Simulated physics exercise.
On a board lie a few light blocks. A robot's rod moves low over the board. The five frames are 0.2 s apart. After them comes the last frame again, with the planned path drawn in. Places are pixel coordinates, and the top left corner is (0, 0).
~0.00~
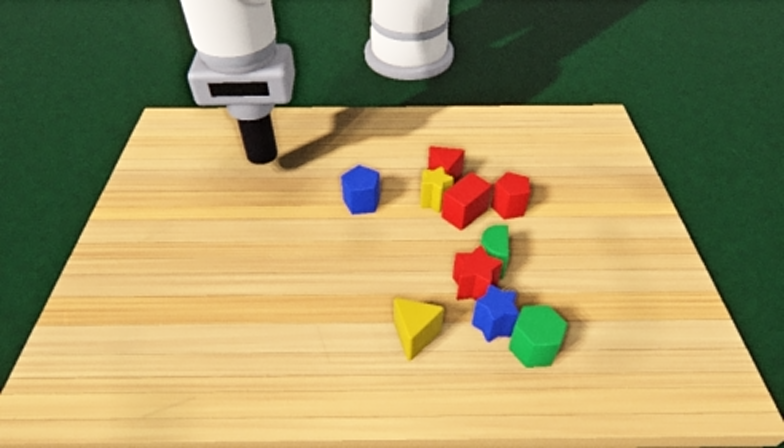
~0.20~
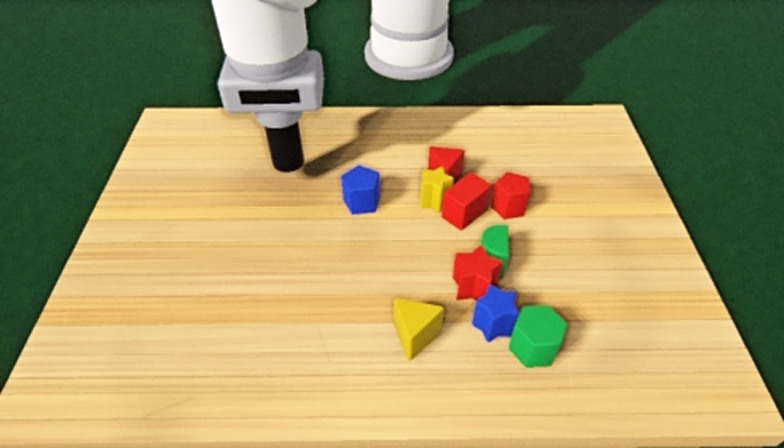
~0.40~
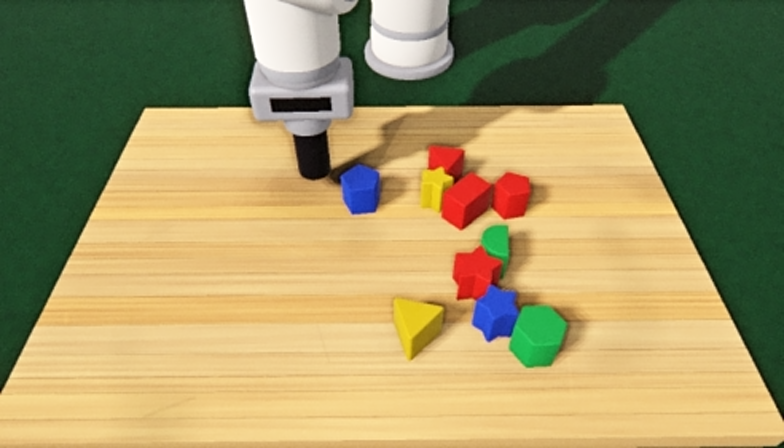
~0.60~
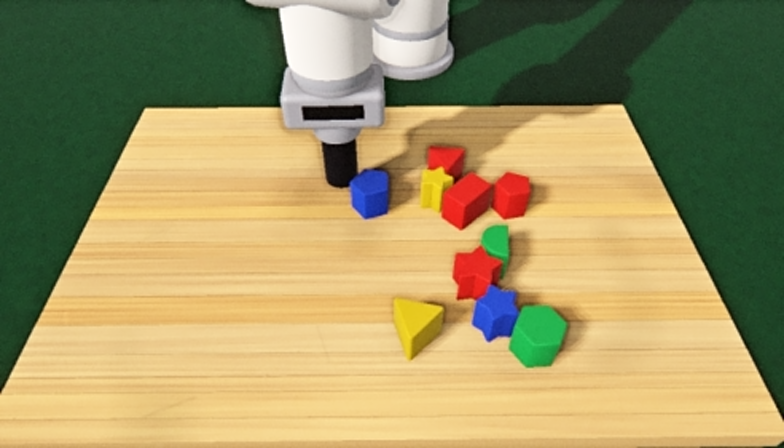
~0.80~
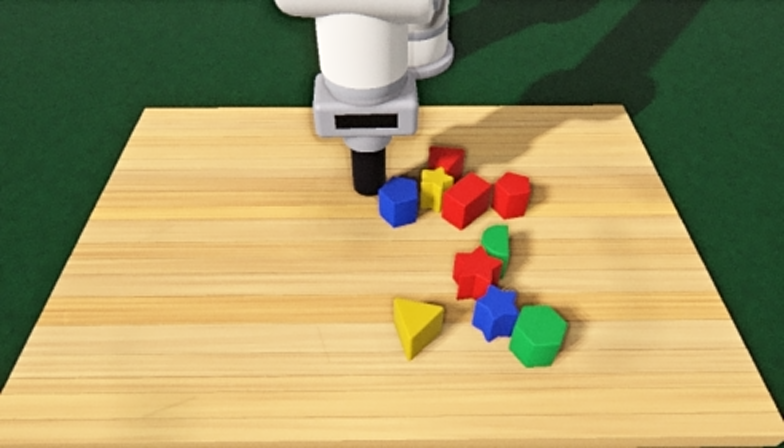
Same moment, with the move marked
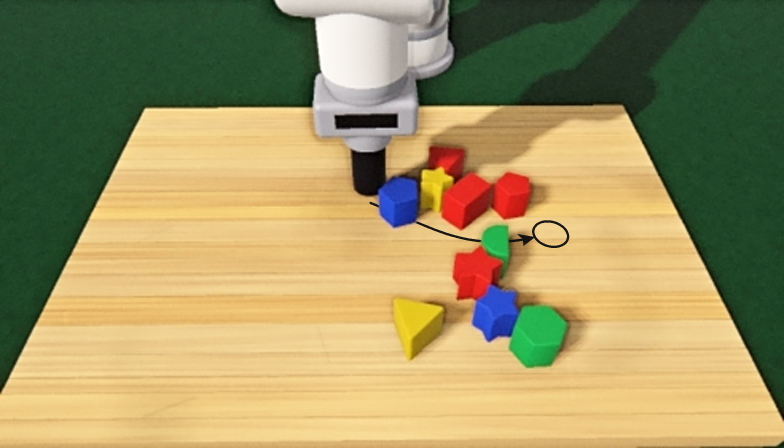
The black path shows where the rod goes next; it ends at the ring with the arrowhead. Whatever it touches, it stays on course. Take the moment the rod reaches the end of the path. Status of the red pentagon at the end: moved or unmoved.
That block will leave its spot.
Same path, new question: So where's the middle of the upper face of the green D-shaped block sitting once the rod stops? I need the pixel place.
Answer: (539, 263).
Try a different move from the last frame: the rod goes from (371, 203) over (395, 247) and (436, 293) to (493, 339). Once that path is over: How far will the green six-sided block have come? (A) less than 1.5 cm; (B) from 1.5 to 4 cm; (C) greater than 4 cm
Letter B.
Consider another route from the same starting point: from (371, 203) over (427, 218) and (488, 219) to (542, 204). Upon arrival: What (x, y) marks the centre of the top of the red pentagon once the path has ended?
The centre of its top face lies at (606, 172).
The line goes from (371, 203) by way of (425, 226) and (488, 242) to (551, 234).
What follows on the original path. One third of the way, rod (427, 209); blue pentagon (459, 215); yellow star (442, 176), turned 25° anticlockwise; red rectangle (486, 193), turned 50° anticlockwise.
Two thirds of the way, rod (492, 224); blue pentagon (527, 233); yellow star (442, 176), turned 25° anticlockwise; red rectangle (504, 196), turned 115° anticlockwise; green D-shaped block (535, 260), turned 85° clockwise; red pentagon (521, 177).
At the end, rod (556, 217); blue pentagon (553, 240), turned 40° clockwise; yellow star (442, 176), turned 25° anticlockwise; red triangle unmoved; red rectangle (516, 192), turned 145° anticlockwise; green D-shaped block (539, 263), turned 100° clockwise; red pentagon (523, 169).
